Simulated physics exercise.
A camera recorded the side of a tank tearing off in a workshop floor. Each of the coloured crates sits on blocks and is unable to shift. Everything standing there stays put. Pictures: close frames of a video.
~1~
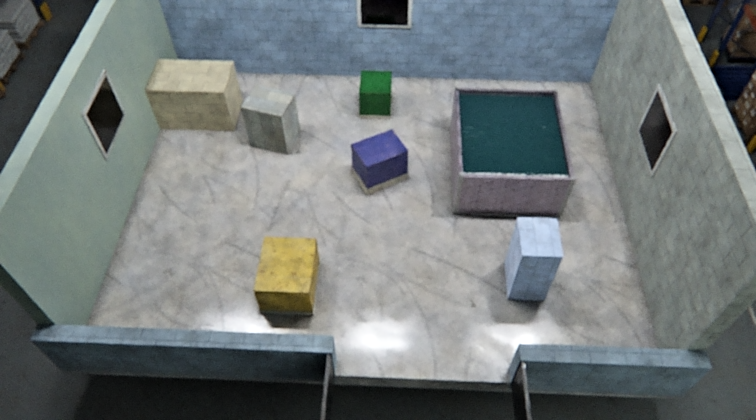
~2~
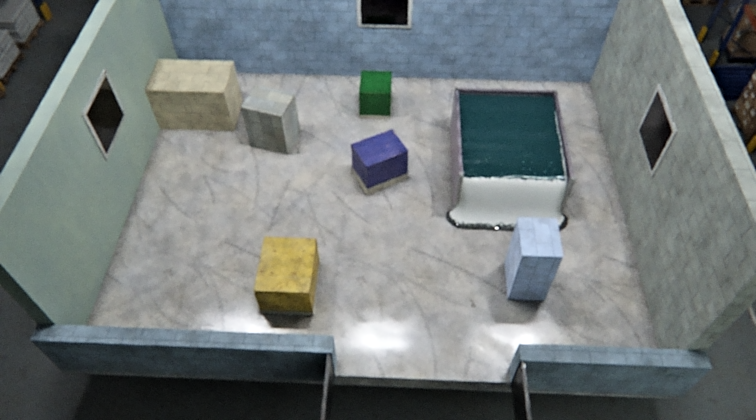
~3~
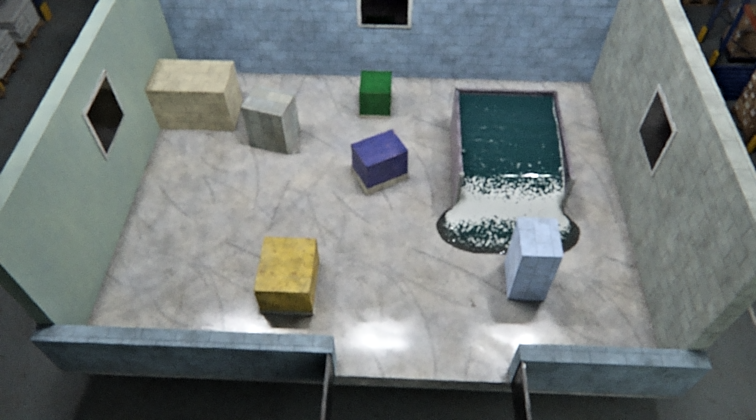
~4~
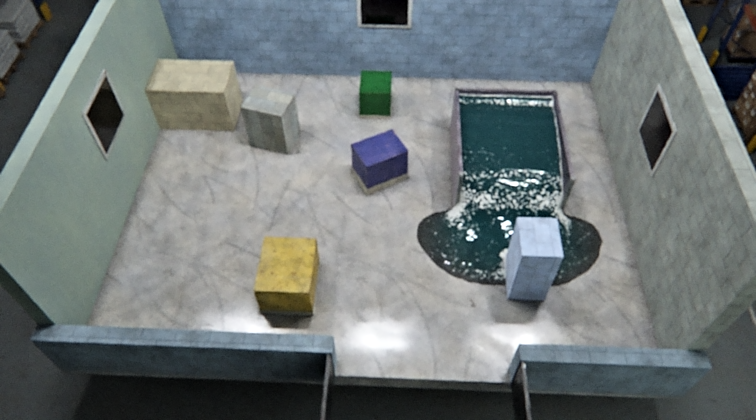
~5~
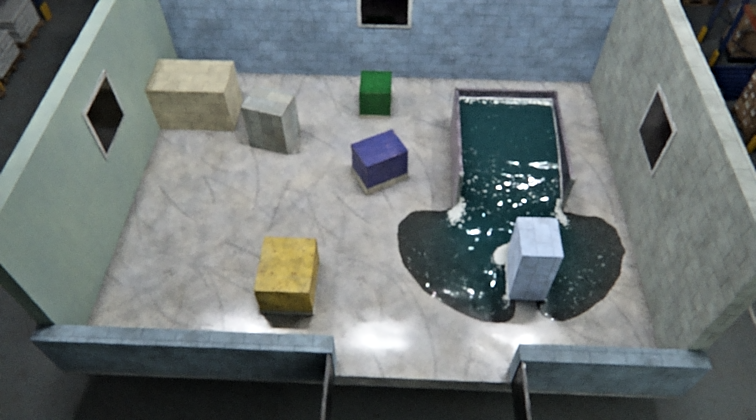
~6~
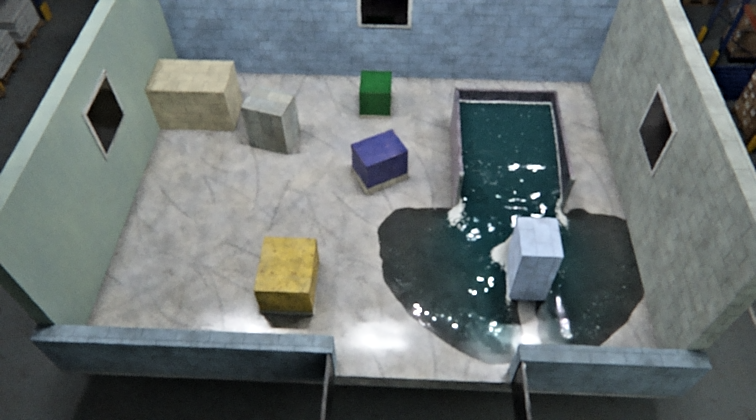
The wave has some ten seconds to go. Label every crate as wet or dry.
Yellow crate: Wet; blue crate: Dry; green crate: Dry.
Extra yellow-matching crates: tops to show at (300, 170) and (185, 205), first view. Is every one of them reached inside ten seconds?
One after the other: Is flooded, is flooded.
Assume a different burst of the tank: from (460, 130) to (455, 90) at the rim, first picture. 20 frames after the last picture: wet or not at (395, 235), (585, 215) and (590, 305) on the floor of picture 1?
Soaked / unwetted / unwetted.
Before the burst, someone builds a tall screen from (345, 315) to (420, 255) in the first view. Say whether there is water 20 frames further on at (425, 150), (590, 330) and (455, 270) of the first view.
As listed: Not flooded, covered, wet.
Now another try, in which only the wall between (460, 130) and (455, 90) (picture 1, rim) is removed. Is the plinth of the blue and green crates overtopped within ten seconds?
The blue one is reached; the green one is reached.
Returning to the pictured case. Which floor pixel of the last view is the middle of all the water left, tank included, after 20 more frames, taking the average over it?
Close to (482, 264), I reckon.
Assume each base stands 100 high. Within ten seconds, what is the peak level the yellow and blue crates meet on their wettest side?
About 270 % and 40 %.
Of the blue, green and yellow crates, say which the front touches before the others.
That's the yellow-painted one.
A moment on, water covers 25 % of the floor; the yellow crate water round its plinth, the blue crate not reached, the green crate not reached.
Next, water covers 30 % of the floor; the yellow crate water round its plinth, the blue crate not reached, the green crate not reached.
Then, water covers 50 % of the floor; the yellow crate water round its plinth, the blue crate not reached, the green crate not reached.
Later, water covers 70 % of the floor; the yellow crate water round its plinth, the blue crate water round its plinth, the green crate not reached.
In the end, water covers 90 % of the floor; the yellow crate was topped, the blue crate stayed above the water, the green crate stayed above the water.
